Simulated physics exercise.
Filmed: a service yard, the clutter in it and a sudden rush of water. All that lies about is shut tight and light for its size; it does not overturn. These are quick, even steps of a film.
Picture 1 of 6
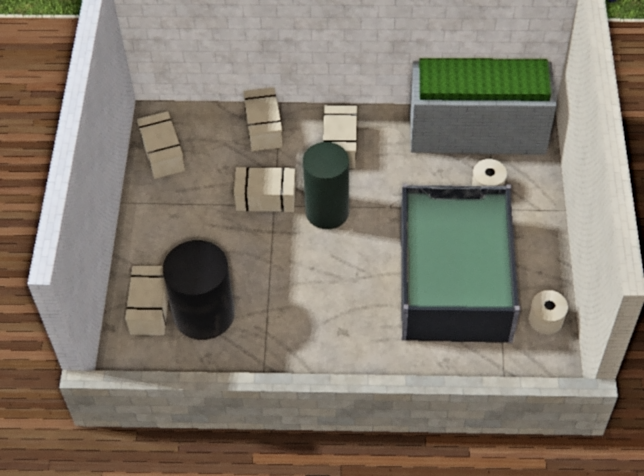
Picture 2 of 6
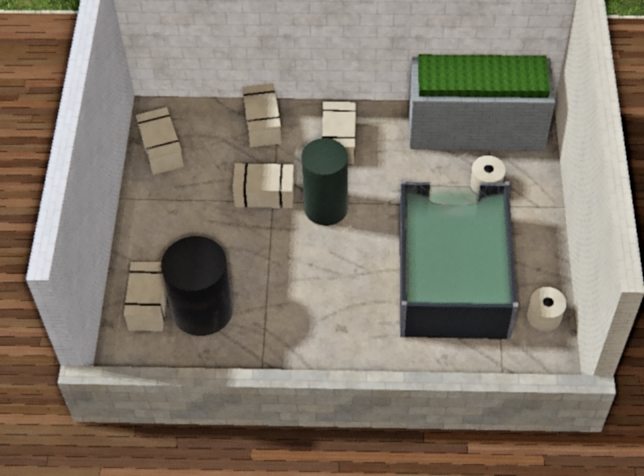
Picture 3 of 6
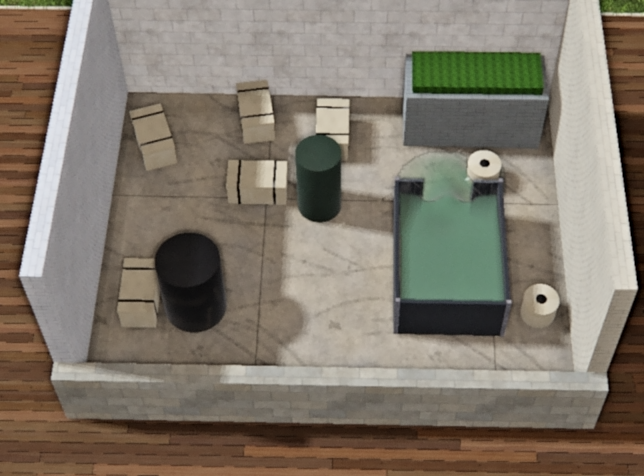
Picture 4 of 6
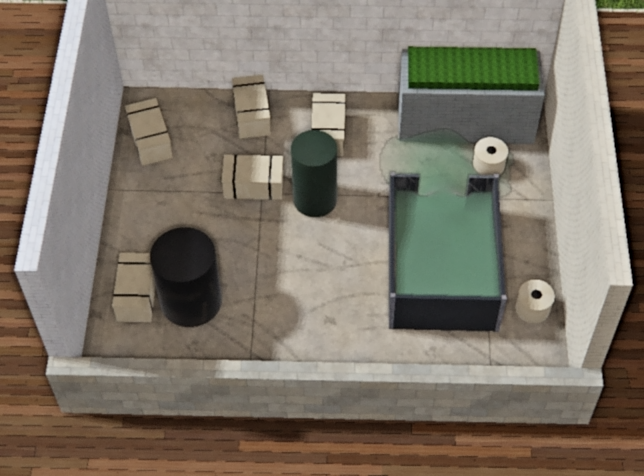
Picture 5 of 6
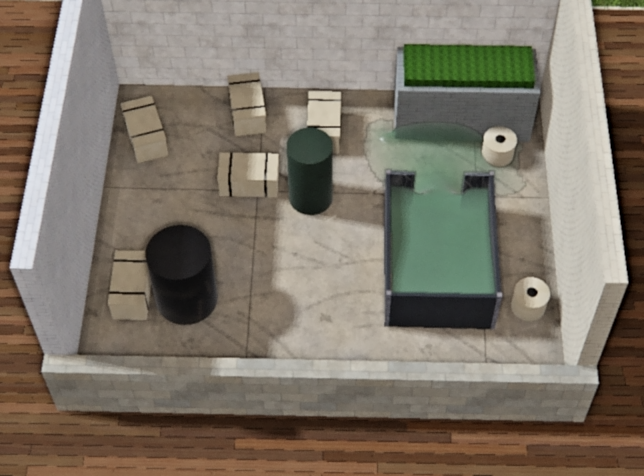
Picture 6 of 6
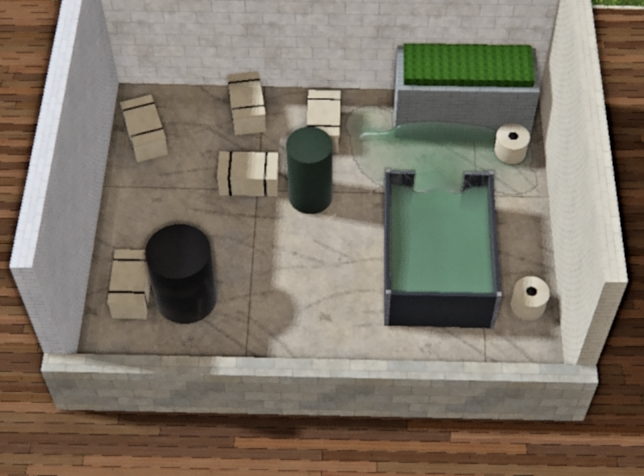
Green water pouring from a dark tank through a gap, spreading across a walled yard floor and nudging one pale cylinder right.
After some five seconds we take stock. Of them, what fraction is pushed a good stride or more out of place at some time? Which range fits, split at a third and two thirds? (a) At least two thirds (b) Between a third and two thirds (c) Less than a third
At least two thirds (a).
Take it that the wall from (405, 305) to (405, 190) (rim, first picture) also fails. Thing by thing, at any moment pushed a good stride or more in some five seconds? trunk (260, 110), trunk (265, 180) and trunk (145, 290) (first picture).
Got that far, never got that far, got that far.
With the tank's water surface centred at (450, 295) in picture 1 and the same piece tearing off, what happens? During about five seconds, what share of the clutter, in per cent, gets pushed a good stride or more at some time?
I make it 70 per cent.
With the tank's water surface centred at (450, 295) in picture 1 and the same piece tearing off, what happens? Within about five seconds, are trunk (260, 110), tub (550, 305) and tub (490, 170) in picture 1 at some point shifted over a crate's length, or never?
The three, one by one: Past that mark, past that mark and past that mark.
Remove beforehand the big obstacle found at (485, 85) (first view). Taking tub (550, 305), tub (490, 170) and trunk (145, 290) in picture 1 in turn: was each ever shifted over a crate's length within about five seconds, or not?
Working through the list, the first object covered the distance, the middle one covered the distance, and the last stuck around.
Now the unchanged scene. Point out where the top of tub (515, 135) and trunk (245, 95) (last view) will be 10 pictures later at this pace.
First top about at (511, 239); second top about at (196, 97).
A moment on, 1 of 7 are well off their spots; 1 afloat.
Next, 3 of 7 are well off their spots; 1 afloat.
Later, 4 of 7 are well off their spots; 5 afloat.
In the end, 5 of 7 are well off their spots, and 5 have been at some point; 4 afloat.
